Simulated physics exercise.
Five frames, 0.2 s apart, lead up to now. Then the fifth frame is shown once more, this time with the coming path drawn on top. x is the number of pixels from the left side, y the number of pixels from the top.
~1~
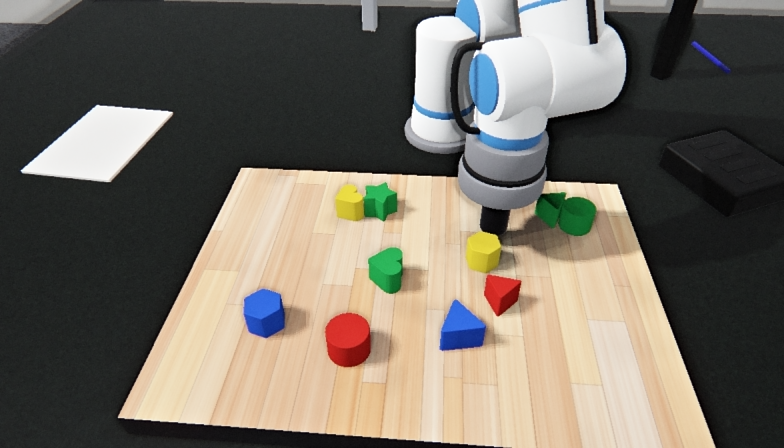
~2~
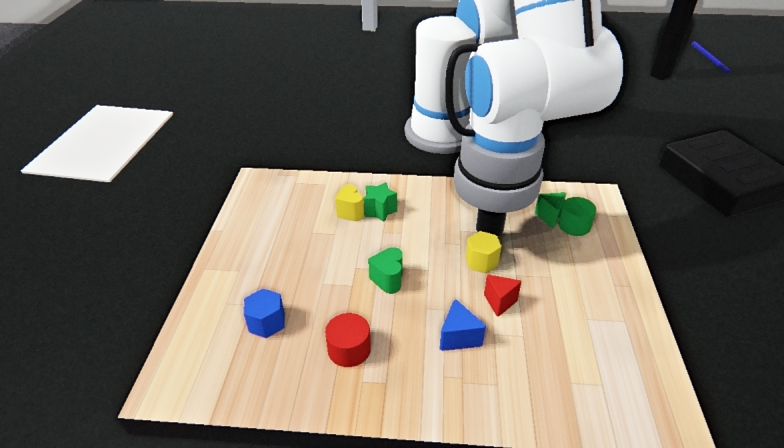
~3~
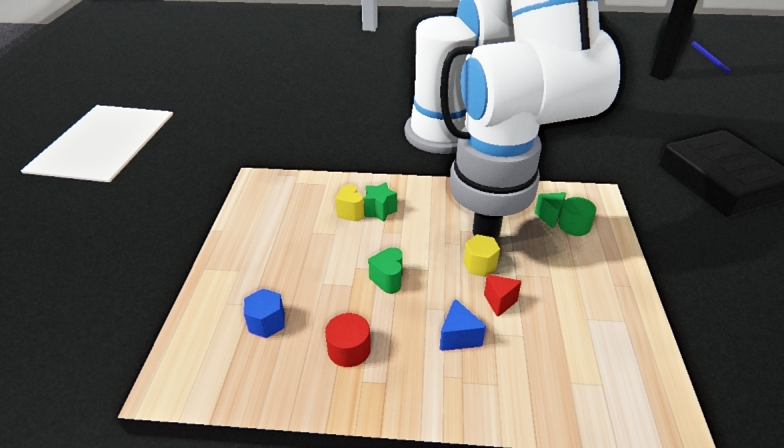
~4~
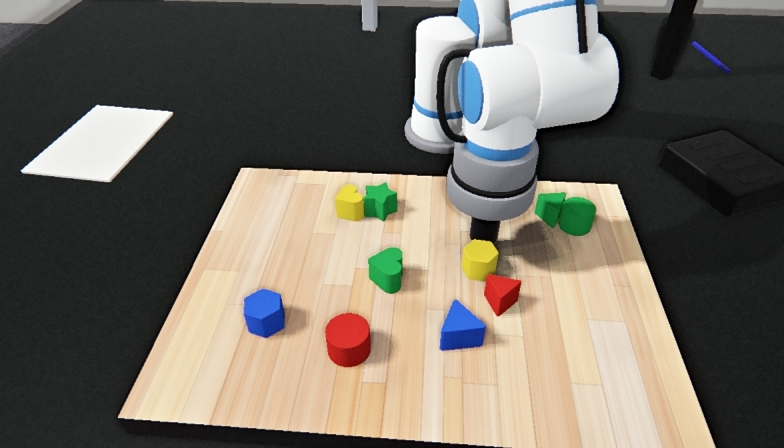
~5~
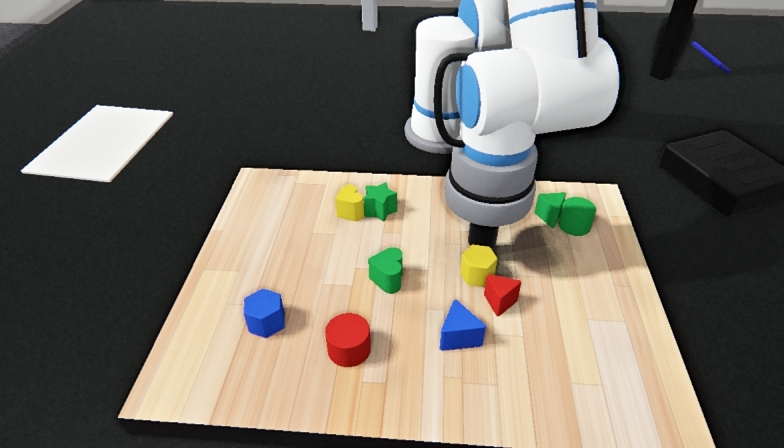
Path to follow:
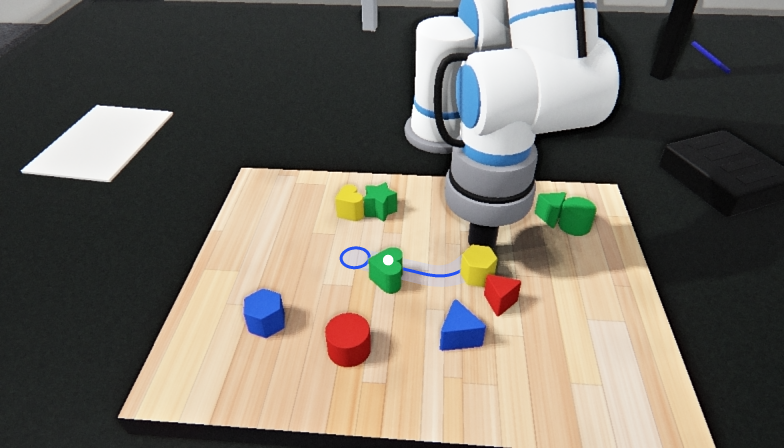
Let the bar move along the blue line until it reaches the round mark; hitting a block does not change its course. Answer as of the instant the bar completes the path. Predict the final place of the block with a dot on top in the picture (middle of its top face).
Top centre: (363, 260).
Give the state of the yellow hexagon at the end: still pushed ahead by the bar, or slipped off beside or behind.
Slid off.
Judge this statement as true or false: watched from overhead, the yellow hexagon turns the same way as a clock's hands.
The statement is false.
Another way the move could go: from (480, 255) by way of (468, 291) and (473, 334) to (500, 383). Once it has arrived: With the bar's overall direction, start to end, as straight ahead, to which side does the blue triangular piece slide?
That's a shift to the right.
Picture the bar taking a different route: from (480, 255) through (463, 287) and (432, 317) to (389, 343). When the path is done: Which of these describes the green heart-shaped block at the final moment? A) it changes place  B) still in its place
I choose B.
The line goes from (480, 255) via (446, 275) and (400, 268), ending at (355, 258); the dot is on the green heart-shaped block.
What follows on the original path. One third of the way, bar (447, 264); yellow hexagon (465, 278), turned 50° anticlockwise; red triangular piece (504, 287), turned 25° anticlockwise.
Two thirds of the way, bar (400, 256); green heart-shaped block (377, 261), turned 35° anticlockwise; yellow hexagon (465, 278), turned 50° anticlockwise; red triangular piece (504, 287), turned 25° anticlockwise.
At the end, bar (354, 246); green heart-shaped block (363, 260), turned 85° anticlockwise; blue triangular piece unmoved; yellow hexagon (465, 278), turned 50° anticlockwise; red triangular piece (504, 287), turned 25° anticlockwise.
